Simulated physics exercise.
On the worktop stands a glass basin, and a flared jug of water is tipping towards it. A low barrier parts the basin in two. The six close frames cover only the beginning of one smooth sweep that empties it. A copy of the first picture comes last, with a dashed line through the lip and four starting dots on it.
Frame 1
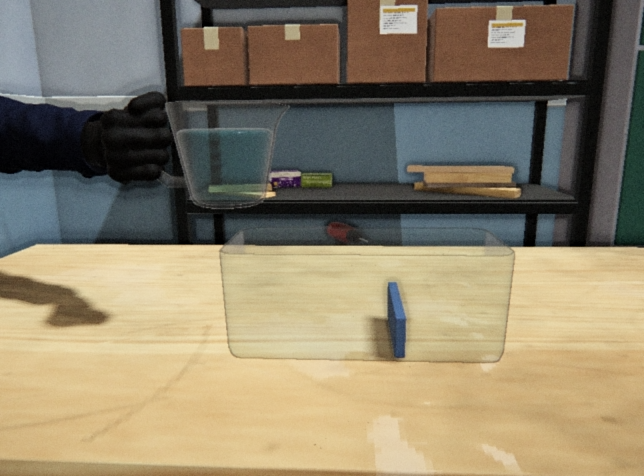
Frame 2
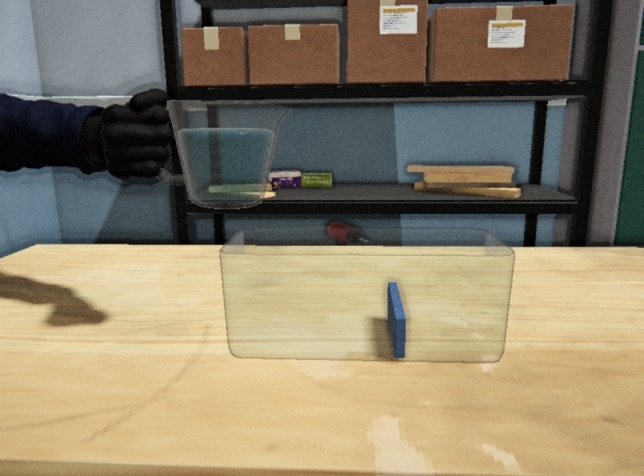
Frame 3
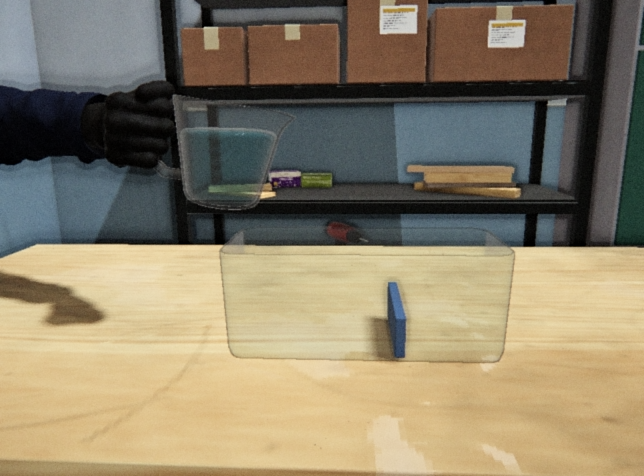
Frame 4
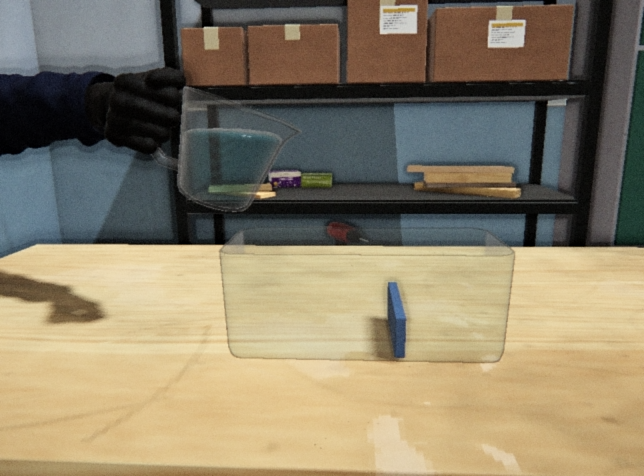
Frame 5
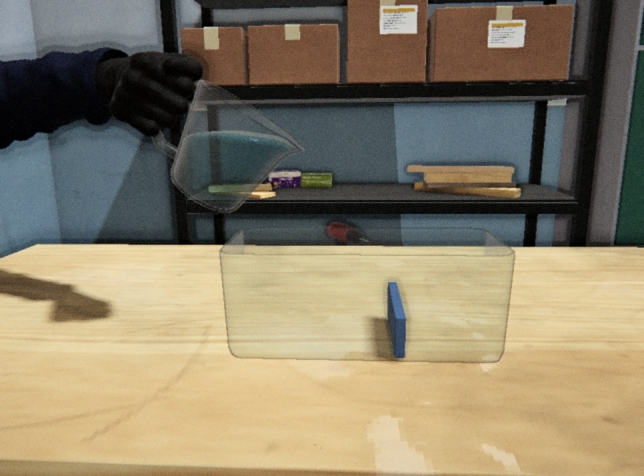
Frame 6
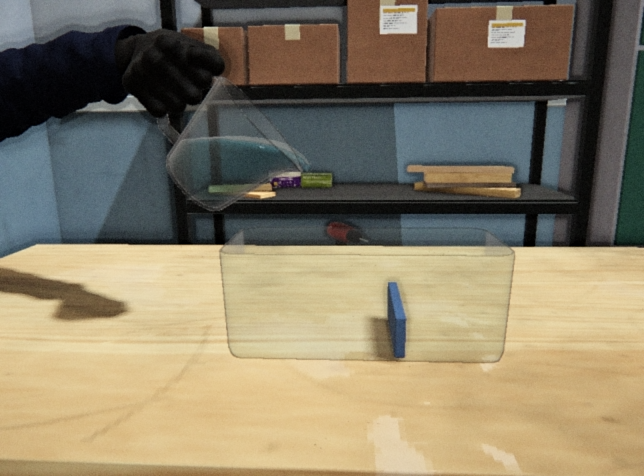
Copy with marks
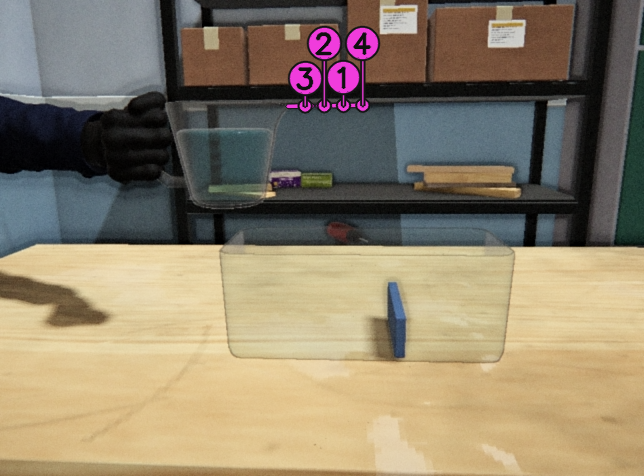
A clear jug of water, held upright by a black-gloved hand above the left side of a glass basin with a low blue barrier inside, barely moves at first. The hand then rises and tilts the jug rightward, gradually, then more steeply, until the water reaches over its lip.
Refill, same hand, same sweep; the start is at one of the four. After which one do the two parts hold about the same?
The answer is place 4.
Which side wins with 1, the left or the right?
The left one.
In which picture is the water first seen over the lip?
Picture 6.
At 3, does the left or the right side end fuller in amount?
The left side.
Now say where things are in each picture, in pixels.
In the first picture, upright, lip at (288, 106); basin from (229, 354) to (503, 359); top of the wall at (396, 298); nothing has left yet.
In the second picture, tipped about 2°, lip at (289, 109); nothing has left yet.
In the third picture, tipped about 9°, lip at (294, 117); nothing has left yet.
In the fourth picture, tipped about 20°, lip at (300, 131); nothing has left yet.
In the fifth picture, tipped about 33°, lip at (303, 149); nothing has left yet.
In the sixth picture, tipped about 49°, lip at (301, 170); water is over the lip, down to (306, 171).
On the marked copy, 1 at (343, 105); 2 at (324, 105); 3 at (305, 106); 4 at (362, 105).
If 1 is chosen, about 85 % ends left of the wall and 14 % right of it.
If 2 is chosen, about 89 % ends left of the wall and 7 % right of it; 4 % is lost outside.
If 3 is chosen, about 90 % ends left of the wall and 7 % right of it.
If 4 is chosen, about 58 % ends left of the wall and 41 % right of it.
